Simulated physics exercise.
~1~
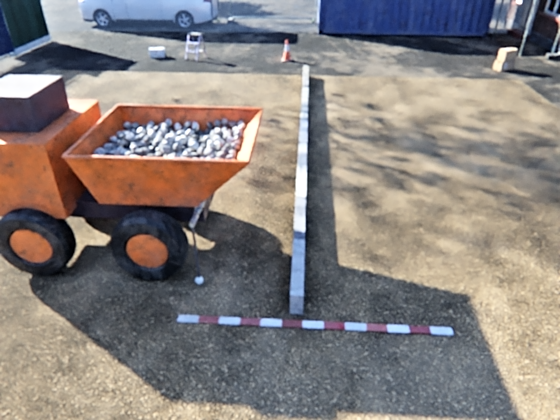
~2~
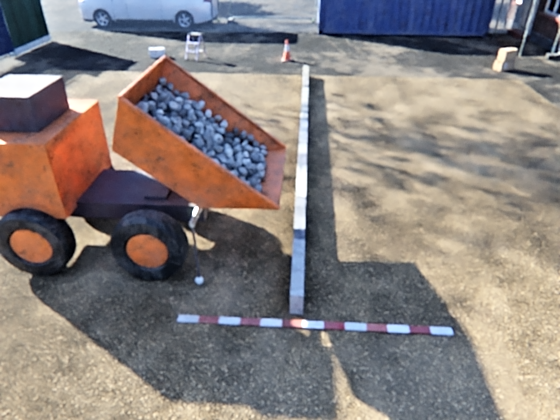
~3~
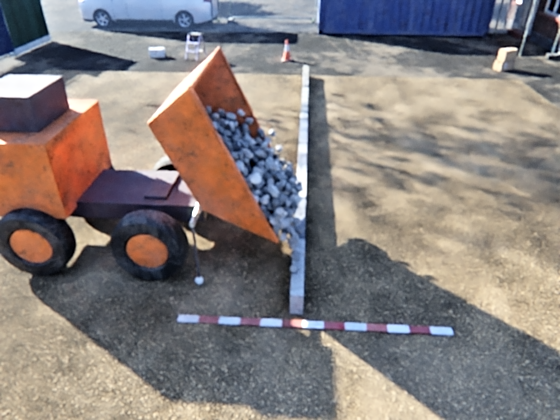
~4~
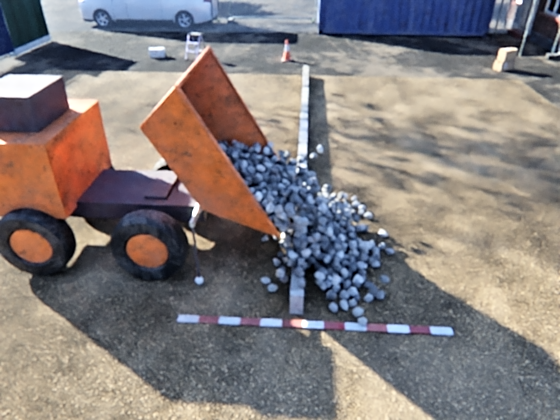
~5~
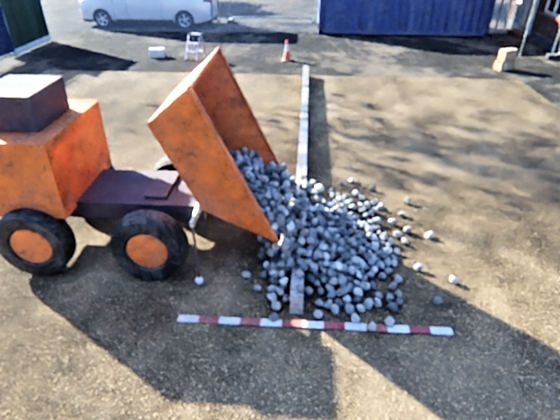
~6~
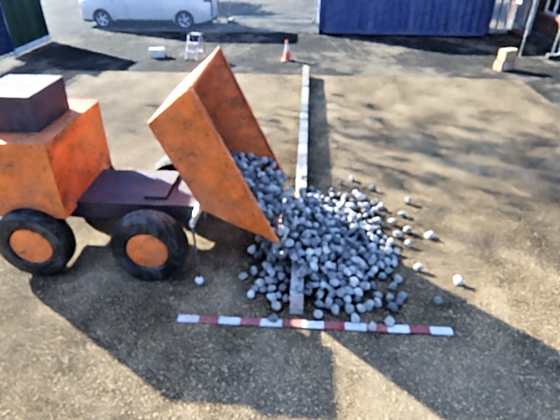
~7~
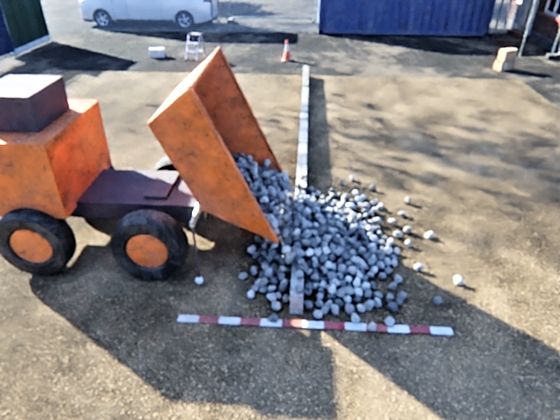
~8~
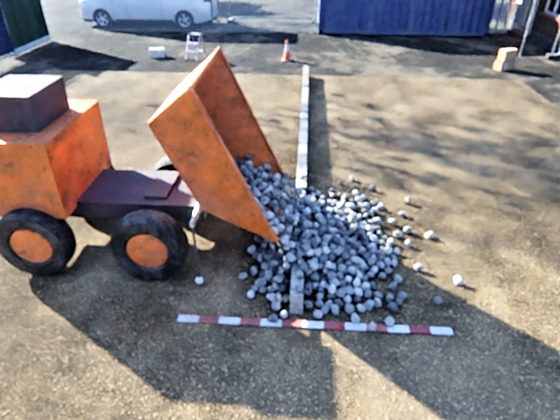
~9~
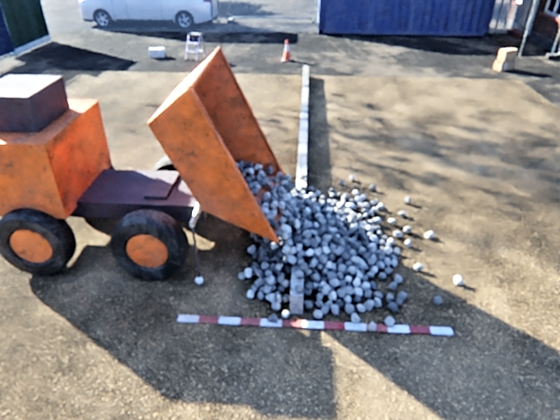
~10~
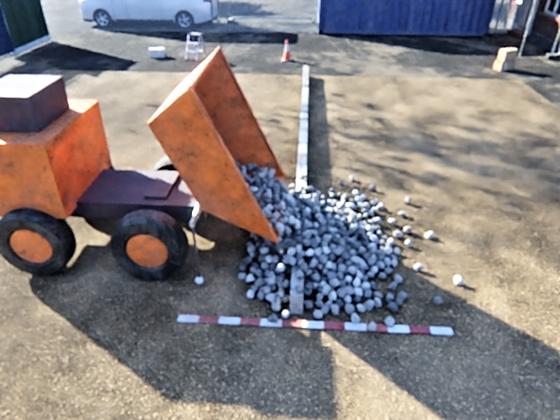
To begin with, an orange dumper stands at the left with its skip level and full of grey stones, facing a low kerb that runs away from the viewer, with a striped staff on the ground. The skip tips steeply forward, and the stones slide toward its lower lip. It rocks back slightly as they pour out and tumble across the kerb, then returns to its steep tilt. More stones spread into a heap, a few rolling farther right. At the end, the heap lies on both sides of the kerb, with some stones still at the skip's mouth.
